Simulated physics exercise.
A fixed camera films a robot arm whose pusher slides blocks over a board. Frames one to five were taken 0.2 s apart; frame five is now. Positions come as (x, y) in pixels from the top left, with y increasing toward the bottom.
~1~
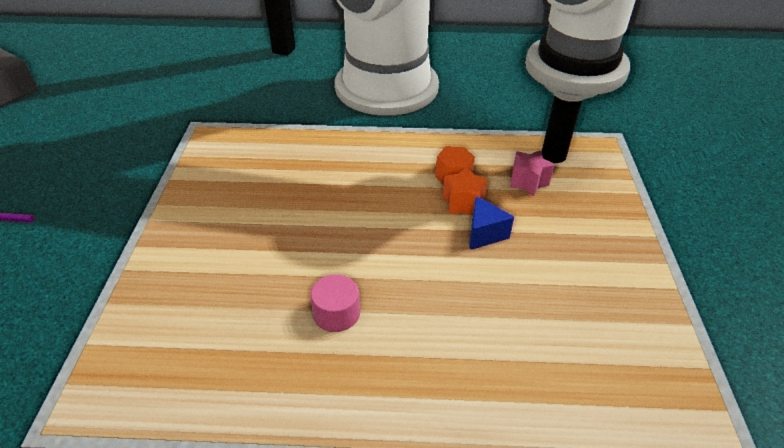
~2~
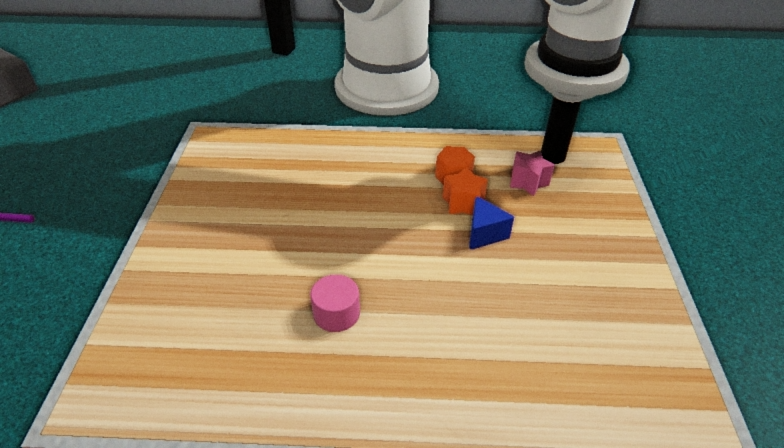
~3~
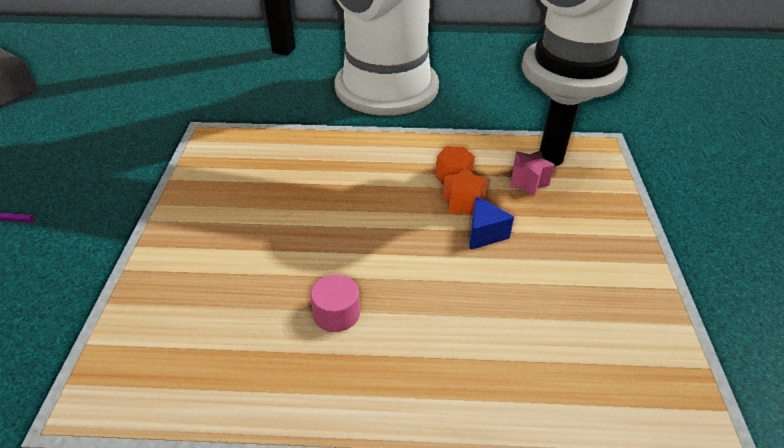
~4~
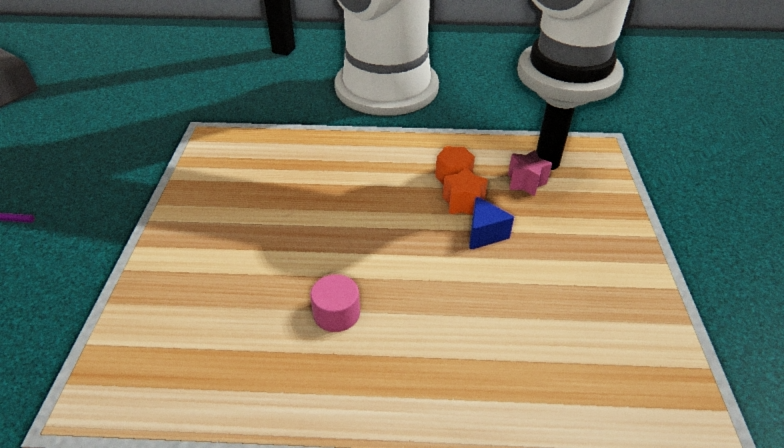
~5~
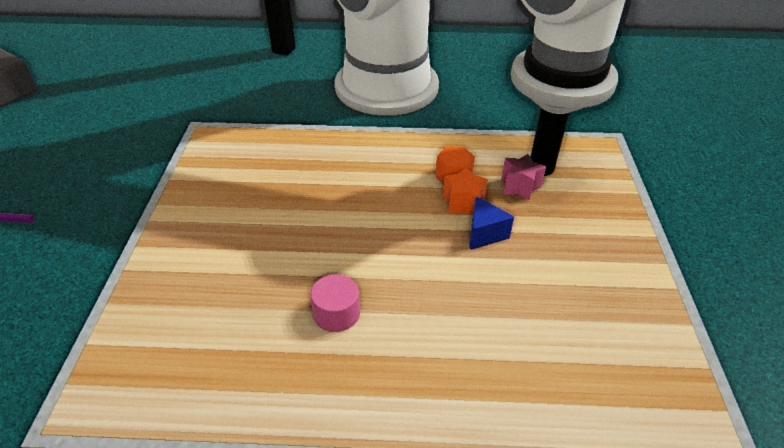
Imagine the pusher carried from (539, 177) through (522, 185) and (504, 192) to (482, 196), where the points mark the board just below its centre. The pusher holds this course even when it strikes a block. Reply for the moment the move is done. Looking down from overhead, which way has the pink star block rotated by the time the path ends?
Watching from overhead, you'd notice the pink star block rotating counter-clockwise.
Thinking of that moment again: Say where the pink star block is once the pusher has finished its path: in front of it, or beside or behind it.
Still being pushed.
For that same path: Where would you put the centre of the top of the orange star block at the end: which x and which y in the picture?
Located at (434, 189).
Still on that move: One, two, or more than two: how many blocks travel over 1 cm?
It shifts two blocks.
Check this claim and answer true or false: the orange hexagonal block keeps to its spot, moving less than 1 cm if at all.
It is true.
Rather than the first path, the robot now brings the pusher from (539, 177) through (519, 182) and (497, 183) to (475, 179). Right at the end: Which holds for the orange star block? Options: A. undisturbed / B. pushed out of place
I'll go with B - pushed out of place.
The first path, step by step. Halfway along, pusher (515, 181); orange star block (463, 182); pink star block (498, 180).
At the end, pusher (483, 187); orange hexagonal block not moved; orange star block (434, 189), turned 30° clockwise; blue triangular piece (488, 215), turned 10° anticlockwise; pink star block (471, 190), turned 20° anticlockwise.
